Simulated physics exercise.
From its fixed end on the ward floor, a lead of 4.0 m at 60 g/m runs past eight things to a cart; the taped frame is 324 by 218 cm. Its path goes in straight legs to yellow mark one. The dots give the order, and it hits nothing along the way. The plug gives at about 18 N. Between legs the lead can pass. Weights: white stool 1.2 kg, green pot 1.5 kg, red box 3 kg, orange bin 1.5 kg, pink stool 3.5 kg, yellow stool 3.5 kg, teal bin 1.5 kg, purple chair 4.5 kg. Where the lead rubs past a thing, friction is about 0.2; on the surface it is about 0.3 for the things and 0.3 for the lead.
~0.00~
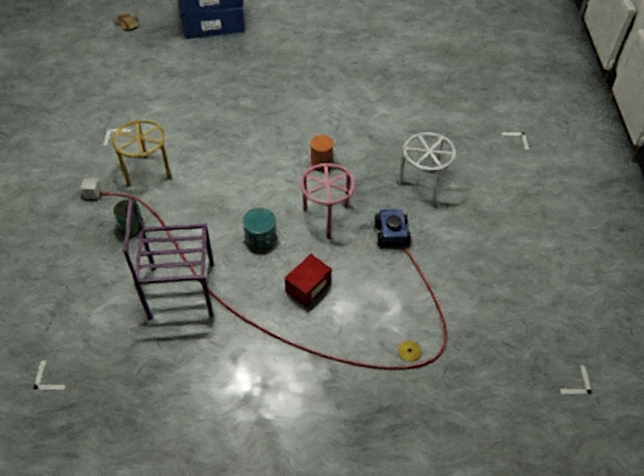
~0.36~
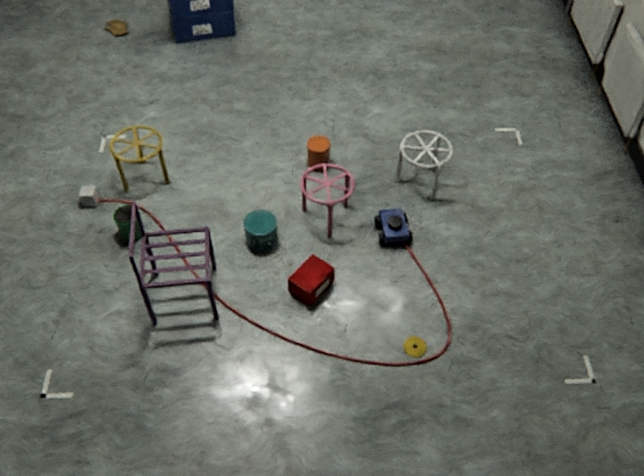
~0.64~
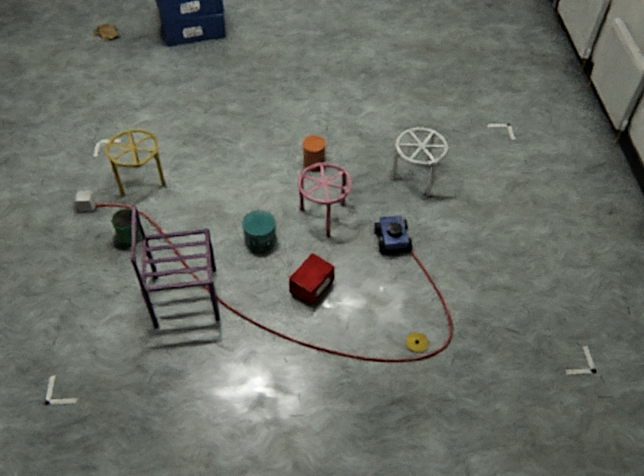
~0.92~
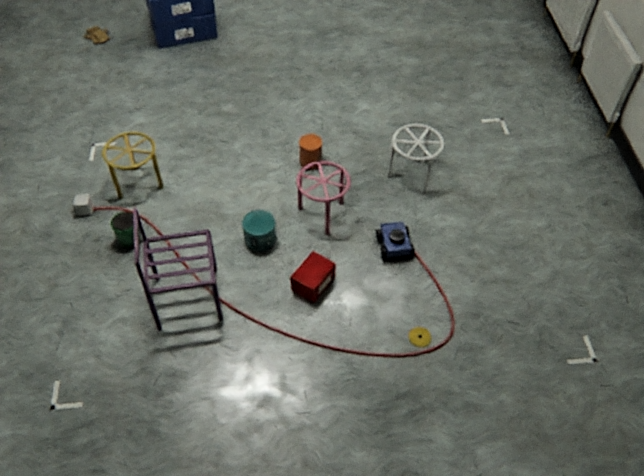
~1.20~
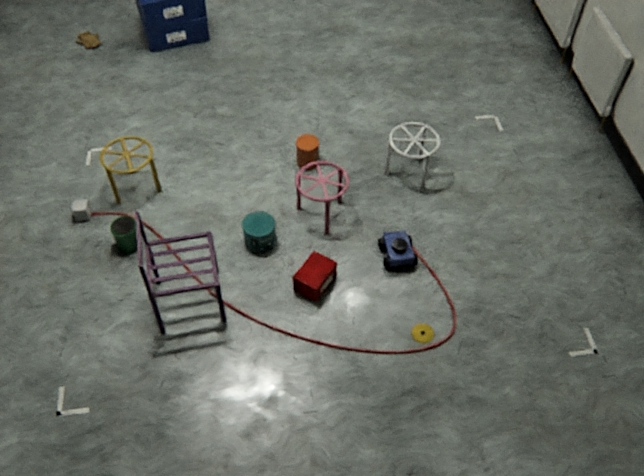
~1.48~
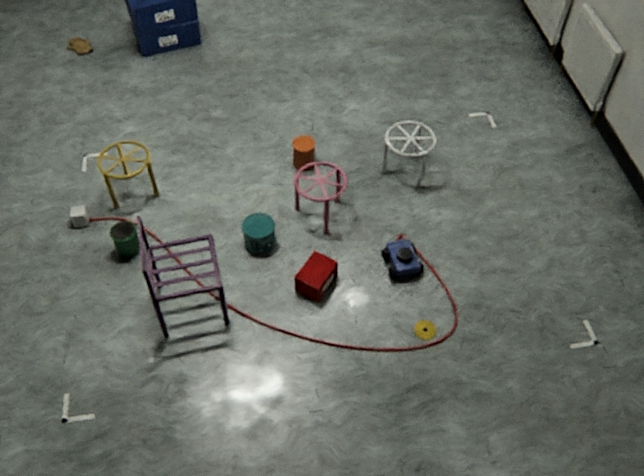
The clip opens on a high view of a grey floor with stools, bins, a red box and a purple chair, where a red lead curves from a pale block to a small blue cart. As the view drifts slightly, the cart creeps a short way toward the viewer, turning a little.
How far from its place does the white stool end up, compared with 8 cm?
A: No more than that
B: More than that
(A) No more than that.
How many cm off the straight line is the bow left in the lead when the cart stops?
Looks like close to 50 cm at the widest point.
By 2.0 s, cart at (407, 277), lead slack at the fixed end; nothing else has moved.
By 2.4 s, cart at (414, 297), lead slack at the fixed end; nothing else has moved.
By 2.9 s, cart at (422, 319), lead slack at the fixed end; nothing else has moved.
By 3.4 s, cart at (425, 328), lead slack at the fixed end; nothing else has moved.
By 3.8 s, cart at (425, 328), lead slack at the fixed end; white stool 0 cm off its start at (411, 137).
